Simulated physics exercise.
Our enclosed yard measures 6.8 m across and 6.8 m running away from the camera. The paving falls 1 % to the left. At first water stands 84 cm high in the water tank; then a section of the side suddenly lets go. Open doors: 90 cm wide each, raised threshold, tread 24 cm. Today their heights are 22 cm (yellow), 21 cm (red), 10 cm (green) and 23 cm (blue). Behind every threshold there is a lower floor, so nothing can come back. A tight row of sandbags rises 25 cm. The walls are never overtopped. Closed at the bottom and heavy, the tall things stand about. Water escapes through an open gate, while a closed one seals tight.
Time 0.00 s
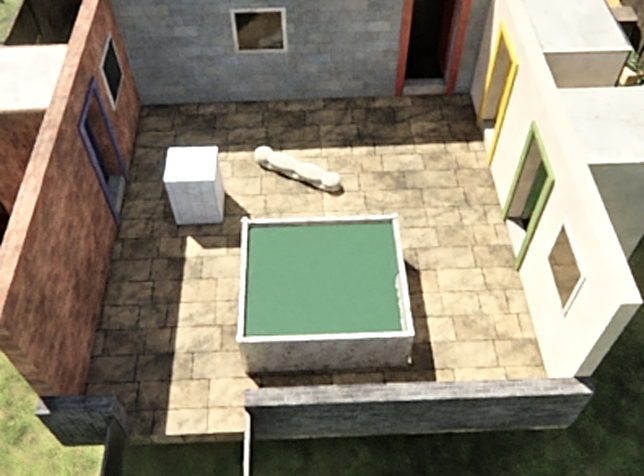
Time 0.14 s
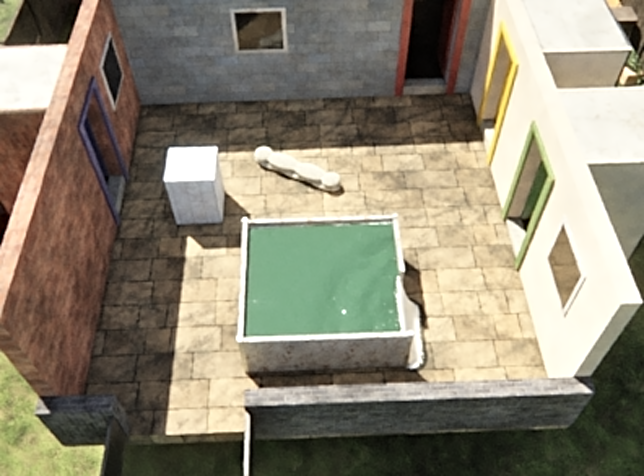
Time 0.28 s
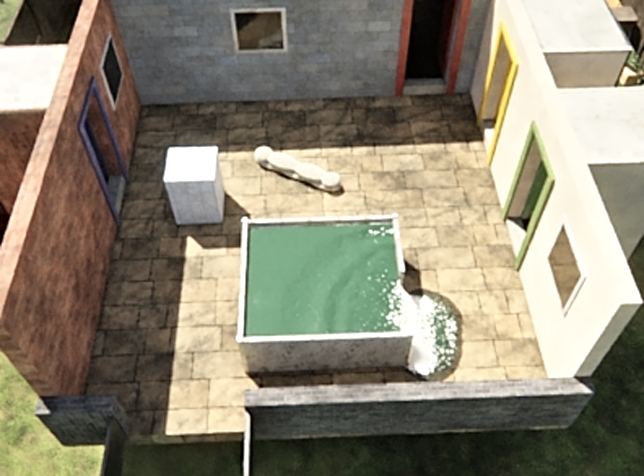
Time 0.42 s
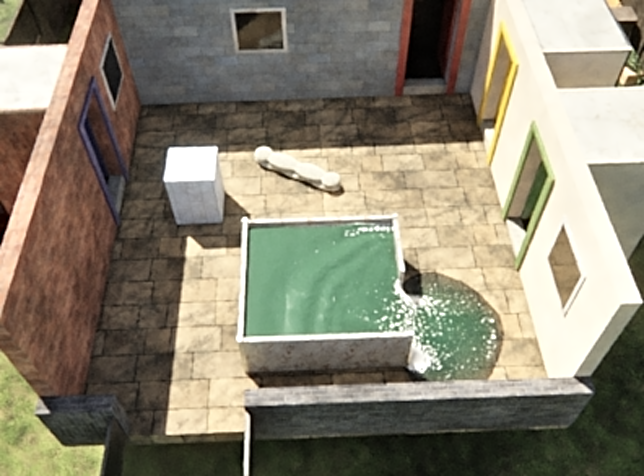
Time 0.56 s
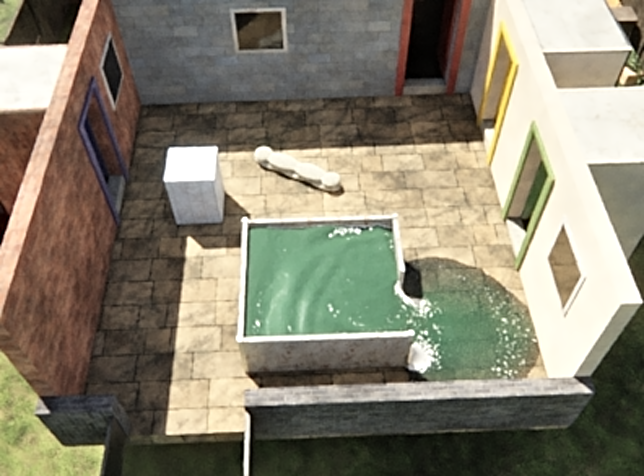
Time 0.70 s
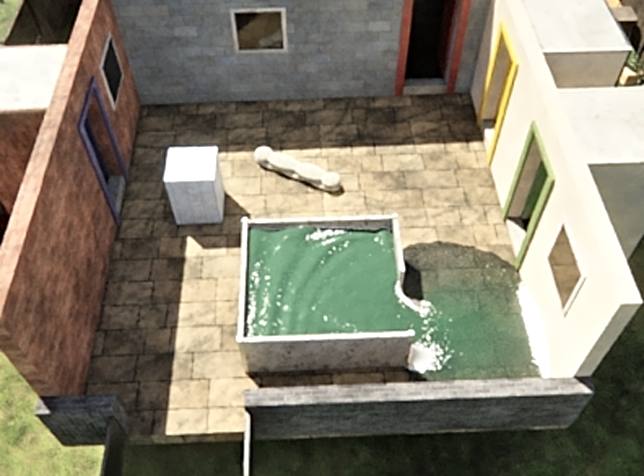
Green water bursts through a gap at the right side of a pale, square tank and spreads in a rounded, foam-flecked sheet across the paving toward the white wall on the right, while ripples cross the tank. The walled yard is seen from above by a still camera. A white block and a pale, knobbed object lie behind the tank, among blue, red, yellow and green doorways.
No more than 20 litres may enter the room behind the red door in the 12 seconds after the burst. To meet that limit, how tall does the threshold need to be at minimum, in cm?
At least 20 cm or so.
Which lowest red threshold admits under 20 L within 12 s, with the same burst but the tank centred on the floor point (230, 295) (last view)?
Then roughly 19 cm.
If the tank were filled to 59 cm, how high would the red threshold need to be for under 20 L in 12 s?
Roughly 12.0 centimetres would do it.
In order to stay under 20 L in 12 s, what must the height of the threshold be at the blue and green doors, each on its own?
You'd want about 8.0 centimetres at blue and about 16 centimetres at green.
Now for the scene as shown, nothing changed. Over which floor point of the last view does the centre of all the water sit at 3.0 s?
Roughly (392, 300).
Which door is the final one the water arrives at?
That would be the blue door.
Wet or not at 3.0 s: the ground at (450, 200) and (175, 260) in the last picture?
First soaked, then untouched.
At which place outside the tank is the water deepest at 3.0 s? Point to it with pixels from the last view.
Check close to (496, 347).
After 1.4 s water covers 15 % of the floor, deepest (62 cm) near (543, 390); it has not reached the red door.
After 3.0 s water covers 35 % of the floor, deepest (38 cm) near (496, 347); 9 cm at the red door, 0 litres in over its 21 cm threshold.
After 12.0 s water covers 95 % of the floor, deepest (17 cm) near (139, 121); 8 cm at the red door, 13 litres in over its 21 cm threshold.
At the red door as built, the water arrived by 2.8 s and peaked near 27 cm at 3.6 s.
With a threshold of 16.5 cm, 57 litres would have come in within the 12 s; with 22 cm, 9 litres. So under 20 litres takes about 20 cm.
